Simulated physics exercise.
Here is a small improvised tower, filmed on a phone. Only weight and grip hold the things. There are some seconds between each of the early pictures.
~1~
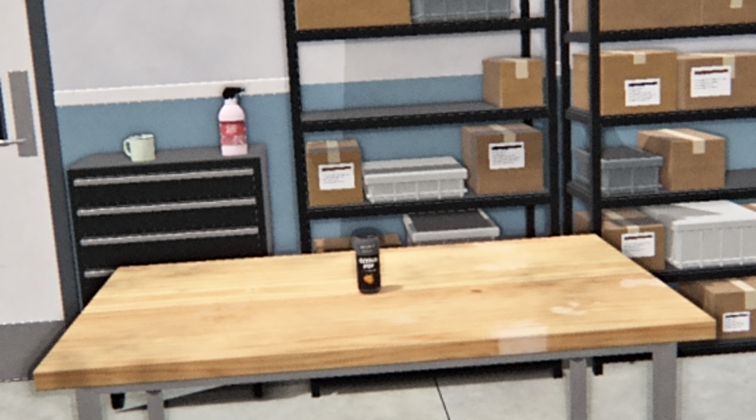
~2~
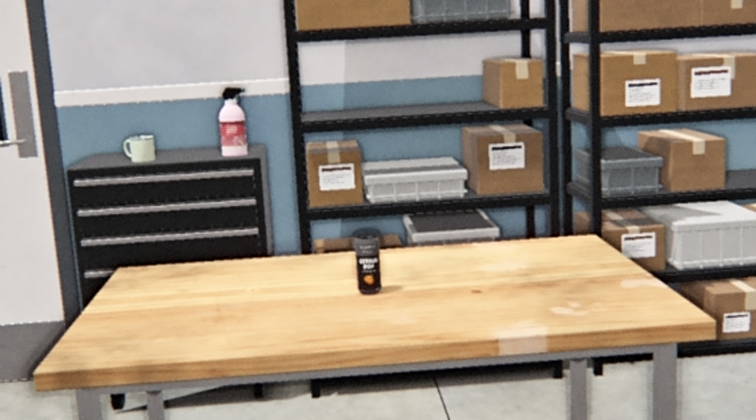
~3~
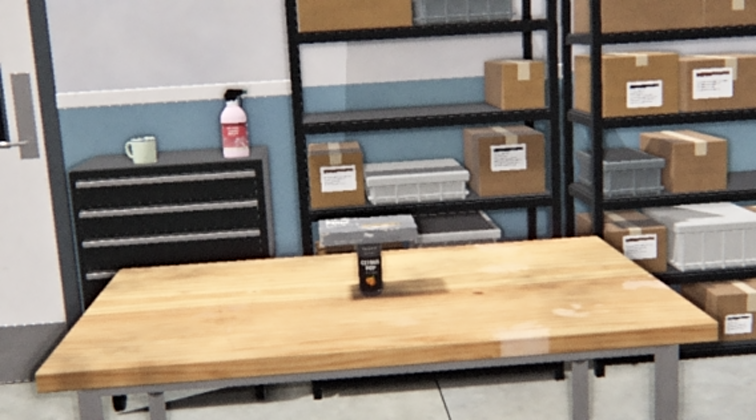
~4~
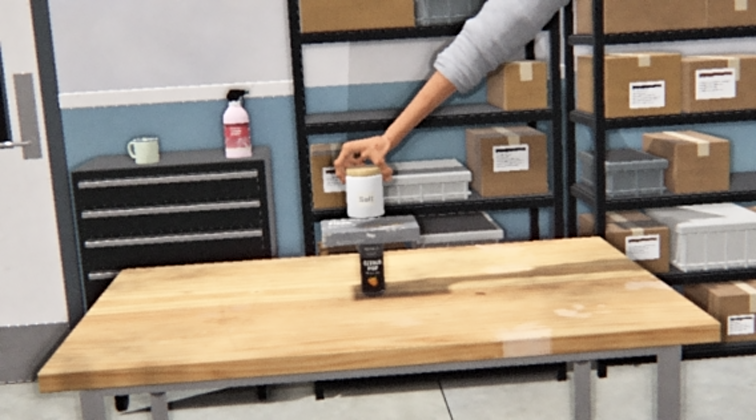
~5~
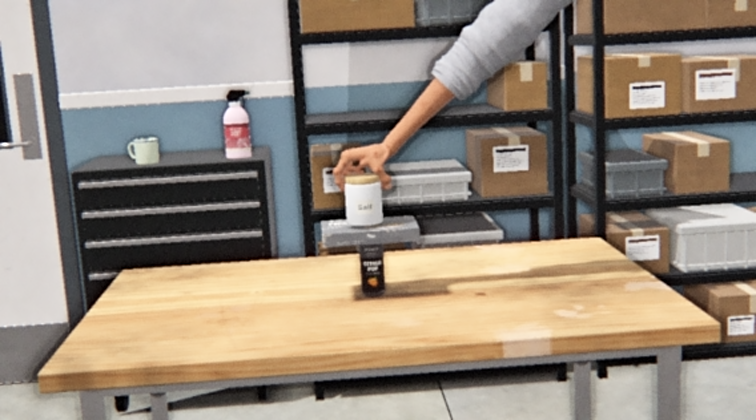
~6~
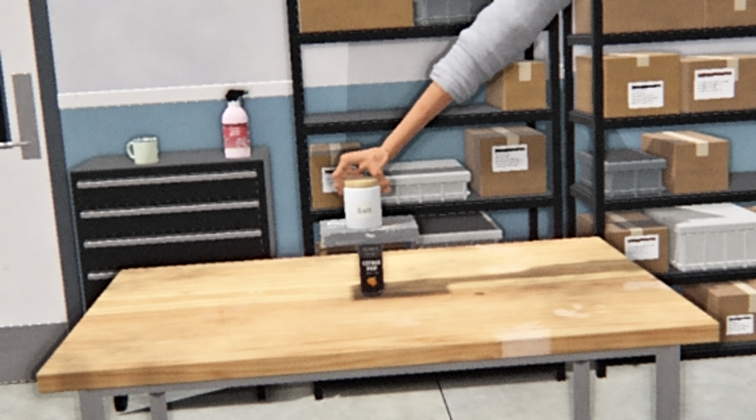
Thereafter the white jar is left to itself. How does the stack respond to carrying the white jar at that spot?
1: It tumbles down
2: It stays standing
2.
Then, 0.20 s later than the last frame, all is still.
Then, 0.40 s later than the last frame, white jar resting near (363, 203).
When it is over, all 3 as before. End places, in pixels of the last picture, white jar near (363, 203). The stack stays up.
